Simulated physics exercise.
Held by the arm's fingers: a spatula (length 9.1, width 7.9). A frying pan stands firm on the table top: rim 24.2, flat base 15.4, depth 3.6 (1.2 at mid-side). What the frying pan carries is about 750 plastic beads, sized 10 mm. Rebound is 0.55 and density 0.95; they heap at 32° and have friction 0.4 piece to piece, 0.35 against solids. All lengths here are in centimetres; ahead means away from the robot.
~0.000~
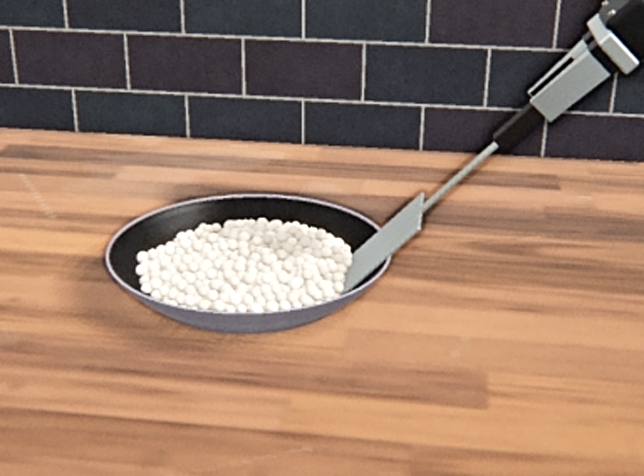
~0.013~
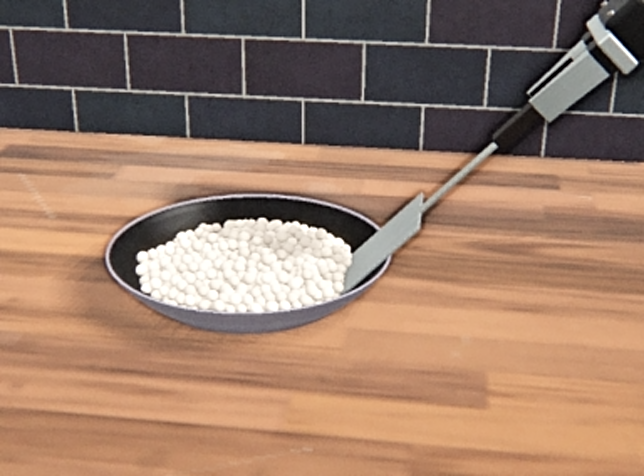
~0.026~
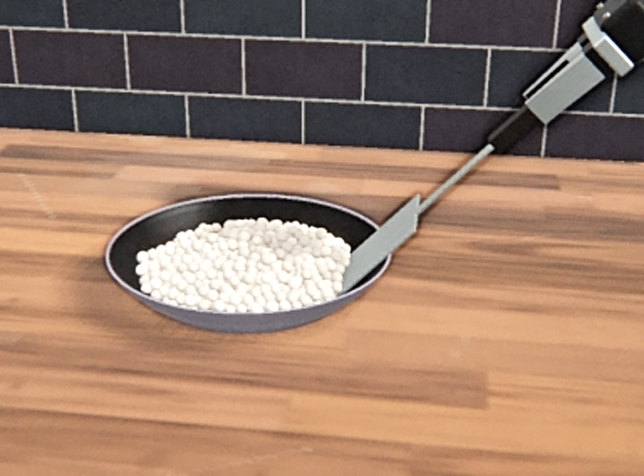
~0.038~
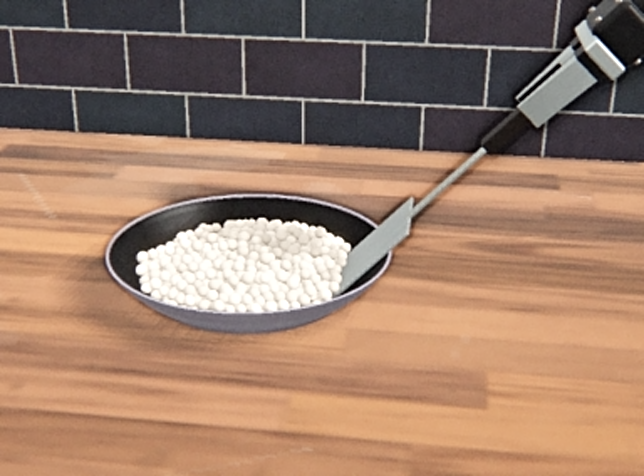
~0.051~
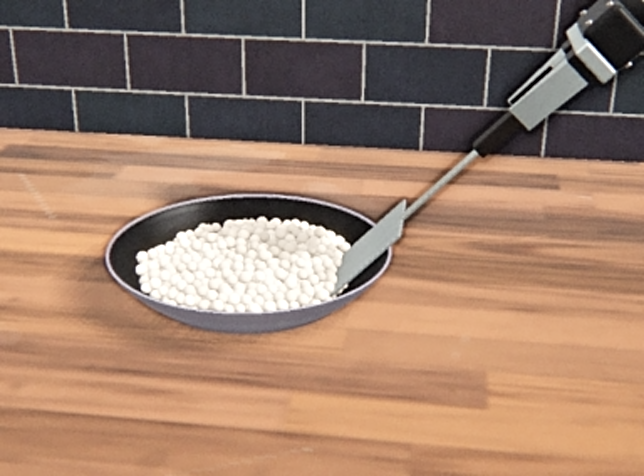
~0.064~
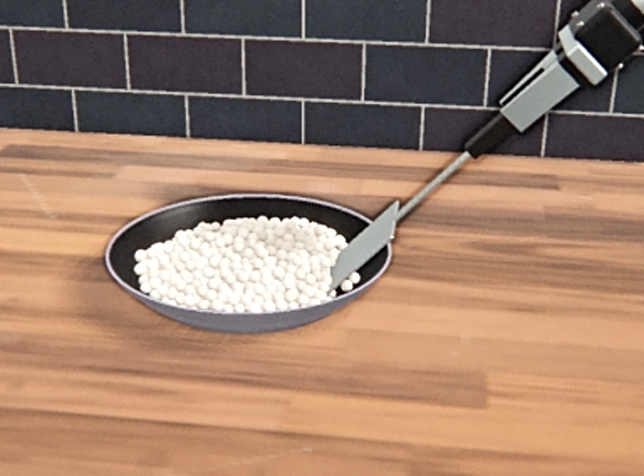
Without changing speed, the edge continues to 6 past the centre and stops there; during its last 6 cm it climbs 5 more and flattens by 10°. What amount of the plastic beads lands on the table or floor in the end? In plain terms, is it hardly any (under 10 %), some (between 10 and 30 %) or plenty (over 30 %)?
Hardly any - under 10 %.
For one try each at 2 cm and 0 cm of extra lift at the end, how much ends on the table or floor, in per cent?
Roughly 0 per cent, then 5 per cent.
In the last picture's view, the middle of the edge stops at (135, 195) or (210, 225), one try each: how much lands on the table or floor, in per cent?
Respectively some 20 and 0 percent end on the table or floor.
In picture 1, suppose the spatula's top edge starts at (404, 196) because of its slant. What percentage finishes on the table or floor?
Roughly 5 percent ends on the table or floor.
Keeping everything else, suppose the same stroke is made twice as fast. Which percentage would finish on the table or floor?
In that case some 20 per cent.
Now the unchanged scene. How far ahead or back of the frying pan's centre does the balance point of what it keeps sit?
It sits some 3.5 centimetres ahead of centre.
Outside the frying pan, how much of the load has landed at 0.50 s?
Some 5 per cent of the load.
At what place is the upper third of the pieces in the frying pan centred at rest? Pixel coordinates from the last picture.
Around (174, 247).
After 0.16 s, sloping 47°, highest piece 4 above the table; 748 in the frying pan.
After 0.25 s, sloping 42°, highest piece 6 above the table; 748 in the frying pan.
After 0.50 s, sloping 37°, highest piece 5 above the table; 721 in the frying pan, 27 on the table or floor.
After 1.55 s, sloping 37°, highest piece 5 above the table; 720 in the frying pan, 28 on the table or floor.
At rest, 720 in the frying pan, 28 on the table or floor. That is 4 % on the table or floor.
